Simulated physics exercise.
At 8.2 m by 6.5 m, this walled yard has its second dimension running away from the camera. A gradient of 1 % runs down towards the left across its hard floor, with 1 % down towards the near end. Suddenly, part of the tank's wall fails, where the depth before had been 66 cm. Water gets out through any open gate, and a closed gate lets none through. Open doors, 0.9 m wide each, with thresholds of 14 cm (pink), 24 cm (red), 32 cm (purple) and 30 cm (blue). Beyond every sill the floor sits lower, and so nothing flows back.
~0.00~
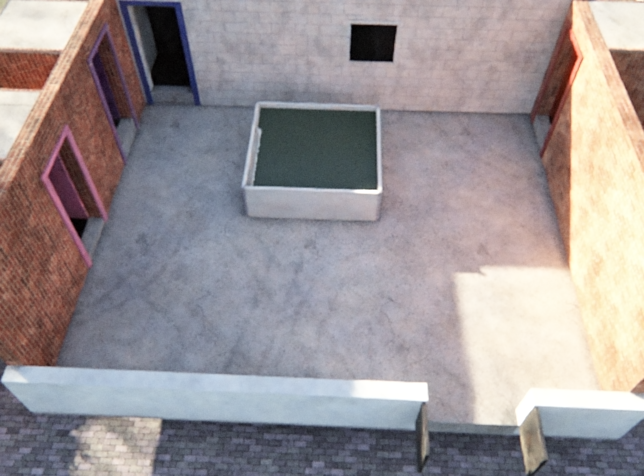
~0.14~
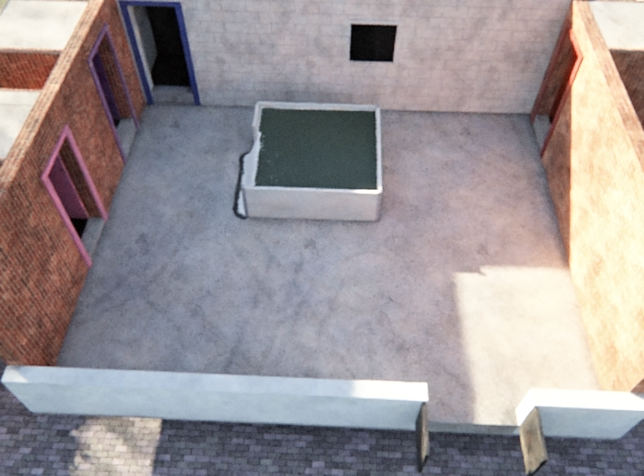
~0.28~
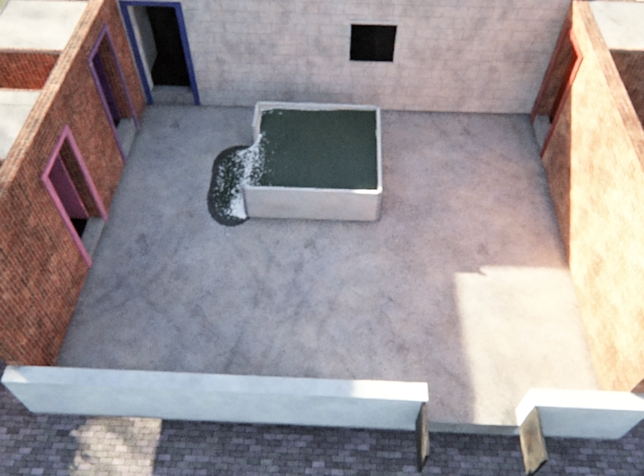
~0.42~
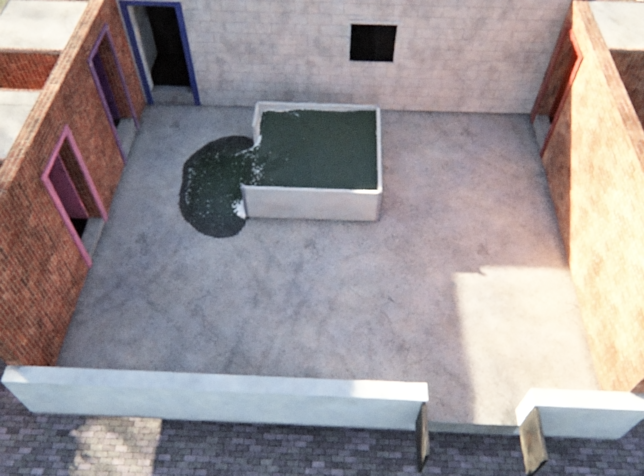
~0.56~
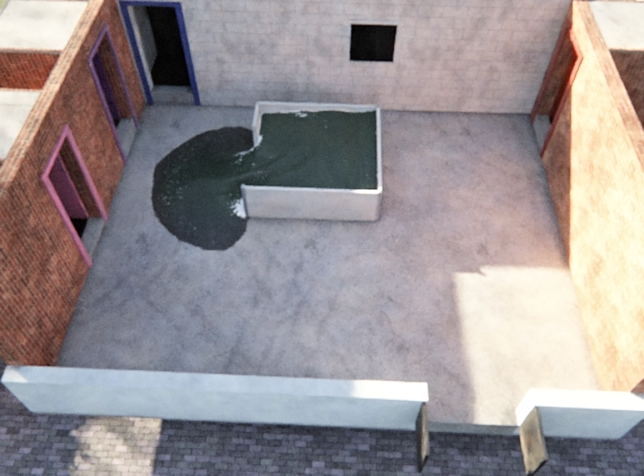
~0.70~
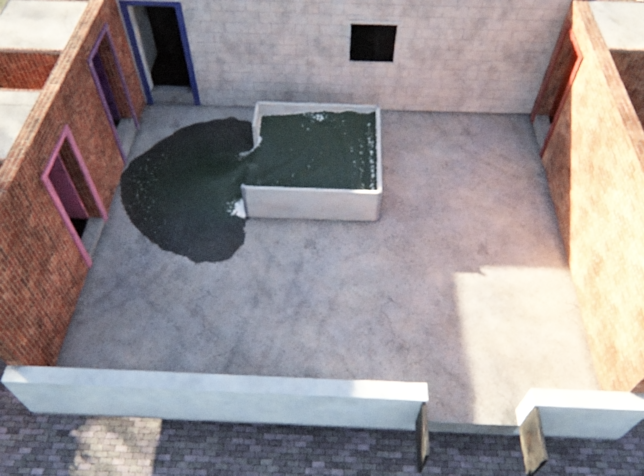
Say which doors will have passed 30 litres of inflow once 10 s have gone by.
In the end the pink door lets in more than the limit; the red door lets in less than the limit; the purple door lets in less than the limit; the blue door lets in less than the limit.
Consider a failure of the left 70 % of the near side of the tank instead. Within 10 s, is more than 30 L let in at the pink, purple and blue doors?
Pink falls short; purple falls short; blue falls short.
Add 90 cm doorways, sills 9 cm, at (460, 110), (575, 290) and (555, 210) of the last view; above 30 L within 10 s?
Check each in turn: The first fails, the second fails, the third fails.
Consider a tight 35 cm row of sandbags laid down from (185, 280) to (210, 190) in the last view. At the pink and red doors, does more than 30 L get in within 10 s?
Well, the pink one ends up within bounds and the red one ends up within bounds.
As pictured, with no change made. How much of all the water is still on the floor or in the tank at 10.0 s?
That would be close to 94 per cent.
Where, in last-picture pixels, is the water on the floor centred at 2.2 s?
Near (235, 184).
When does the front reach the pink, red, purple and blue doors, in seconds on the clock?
Times: Pink 1.0 seconds, red 6.0 seconds, purple 0.9 seconds, blue 1.2 seconds.
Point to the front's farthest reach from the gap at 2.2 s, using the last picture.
About pixel (48, 390).
After 1.4 s water covers 20 % of the floor and is deepest (40 cm) near (114, 198); pink door 25 cm at the sill, 2 L in, red door not reached, purple door 27 cm at the sill, 0 L in, blue door 2 cm at the sill, 0 L in.
After 2.2 s water covers 25 % of the floor and is deepest (40 cm) near (128, 184); pink door 30 cm at the sill, 50 L in, red door not reached, purple door 30 cm at the sill, 0 L in, blue door 25 cm at the sill, 0 L in.
After 3.5 s water covers 35 % of the floor and is deepest (36 cm) near (52, 378); pink door 22 cm at the sill, 118 L in, red door not reached, purple door 21 cm at the sill, 1 L in, blue door 26 cm at the sill, 5 L in.
After 6.0 s water covers 75 % of the floor and is deepest (24 cm) near (48, 390); pink door 16 cm at the sill, 142 L in, red door 9 cm at the sill, 0 L in, purple door 13 cm at the sill, 1 L in, blue door 11 cm at the sill, 5 L in.
After 10.0 s water covers 95 % of the floor and is deepest (15 cm) near (48, 390); pink door 10 cm at the sill, 145 L in, red door 4 cm at the sill, 0 L in, purple door 7 cm at the sill, 1 L in, blue door 5 cm at the sill, 5 L in.
